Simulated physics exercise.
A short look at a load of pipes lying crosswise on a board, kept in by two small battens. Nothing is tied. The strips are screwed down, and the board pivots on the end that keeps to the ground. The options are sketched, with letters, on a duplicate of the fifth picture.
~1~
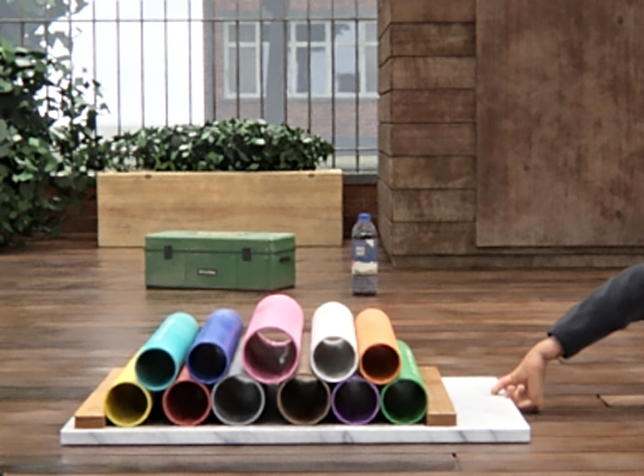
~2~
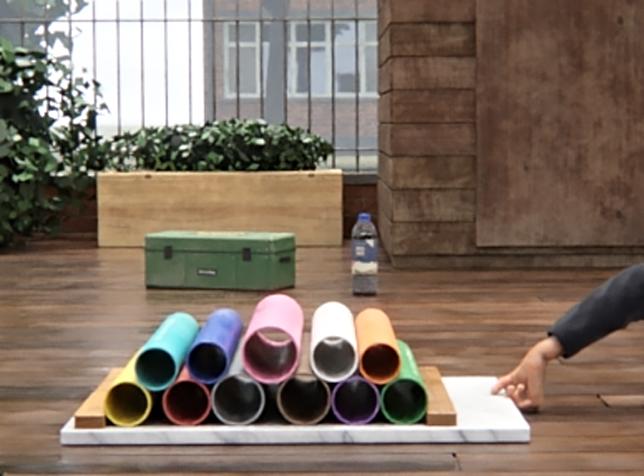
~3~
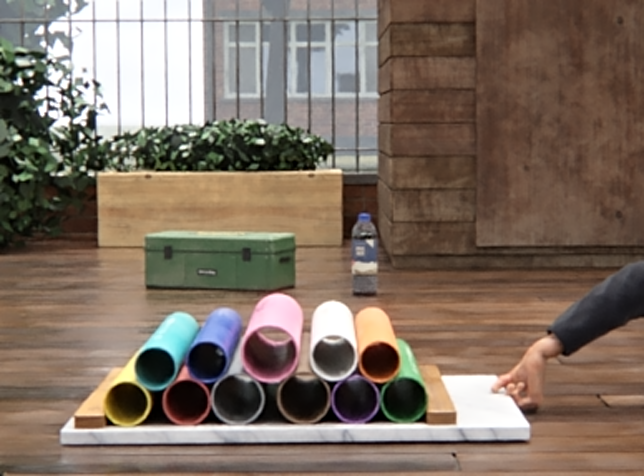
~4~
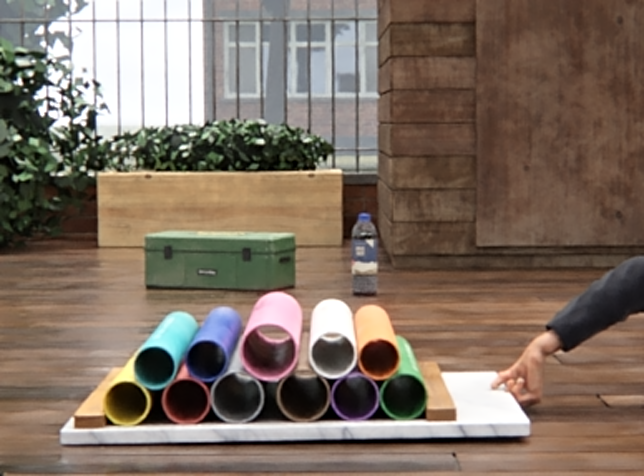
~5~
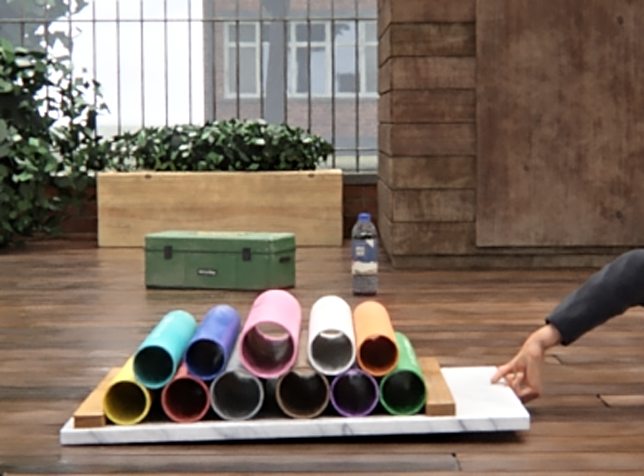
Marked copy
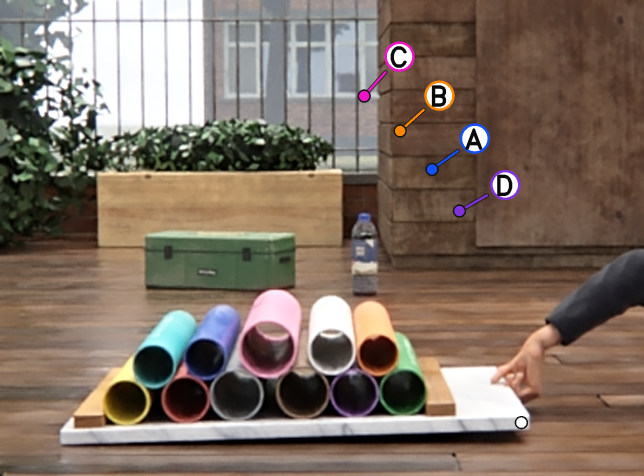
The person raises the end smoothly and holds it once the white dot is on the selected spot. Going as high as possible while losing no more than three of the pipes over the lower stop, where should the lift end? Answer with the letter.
The last mark within the limit is D.
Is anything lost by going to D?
At D: Yes.
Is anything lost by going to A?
At A: Yes.
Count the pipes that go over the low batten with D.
It comes to three.
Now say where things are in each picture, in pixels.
The first frame shows pink pipe (270, 354); blue pipe (208, 362); turquoise pipe (156, 368).
The second frame shows turquoise pipe (156, 368); orange pipe (380, 362).
The third frame shows board (298, 401); purple pipe (355, 400); green pipe (404, 400); blue pipe (207, 362).
The fourth frame shows board (298, 398); yellow pipe (127, 402); red pipe (187, 401).
The fifth frame shows board (298, 396); yellow pipe (126, 402); red pipe (186, 399).
On the copy, A at (432, 170); B at (400, 131); C at (364, 96); D at (460, 211); the white dot at (521, 423).
On D. First, board at 17°.
Then, board at 29°.
Finally, board at 29°, three over the low batten (pink, blue, turquoise).
By contrast, A eleven over the low batten; B eleven over the low batten; C eleven over the low batten.
